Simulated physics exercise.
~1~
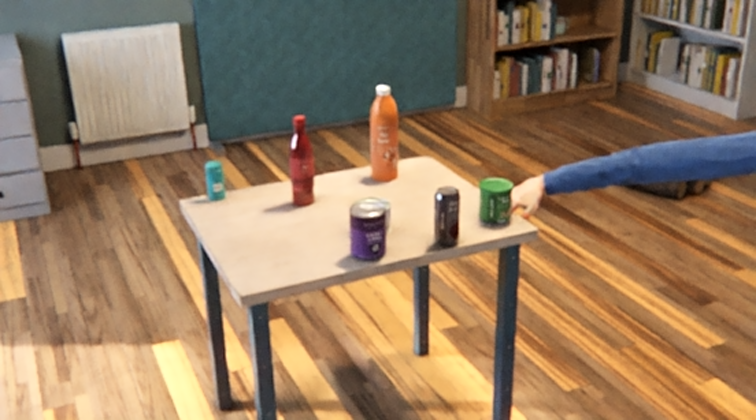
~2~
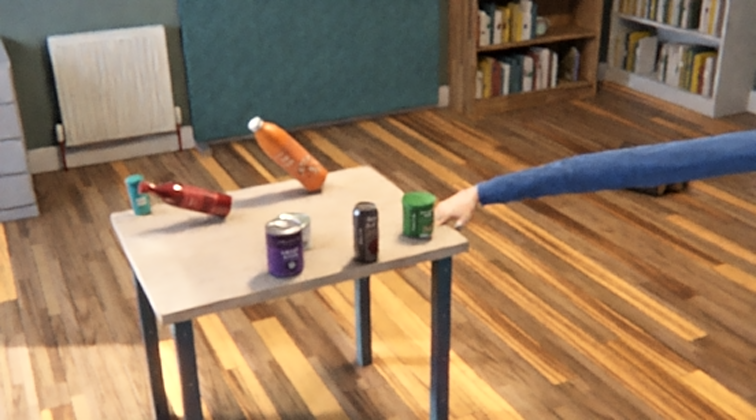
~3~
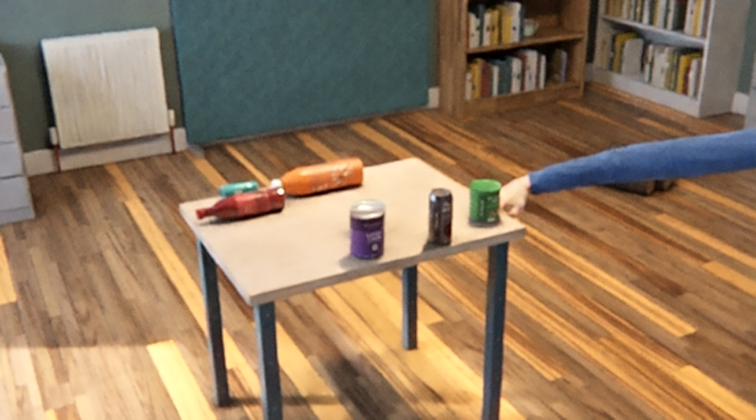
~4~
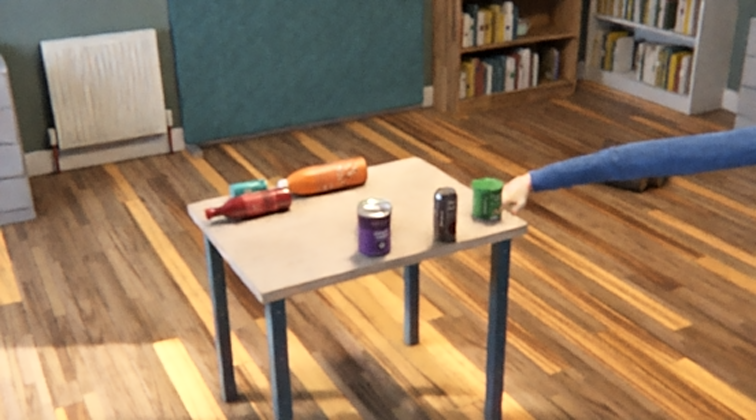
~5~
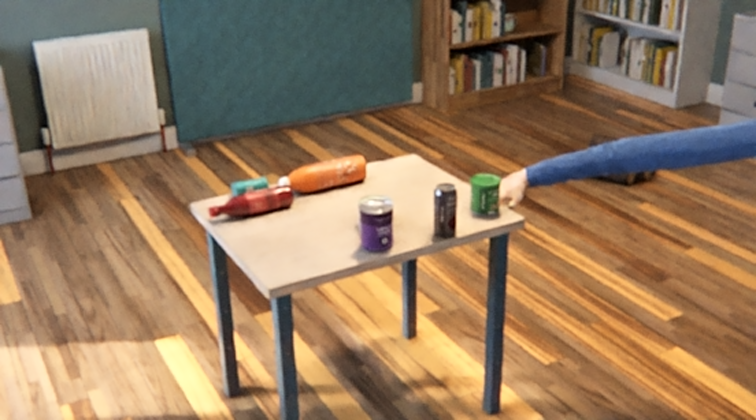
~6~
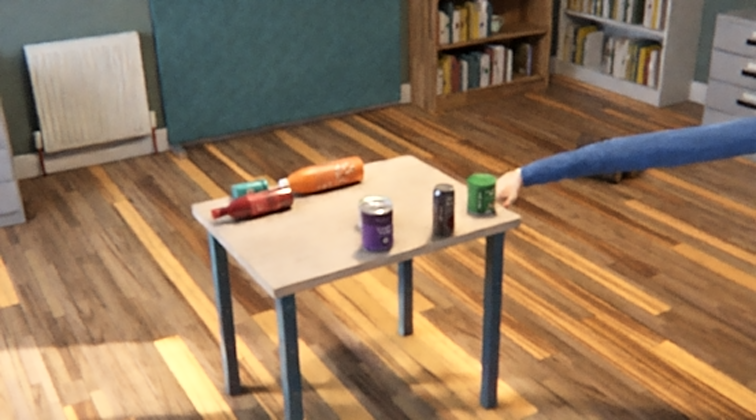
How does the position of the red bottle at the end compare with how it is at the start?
The red bottle stands upright on the table at the start, but by the end it is lying on its side on the tabletop.
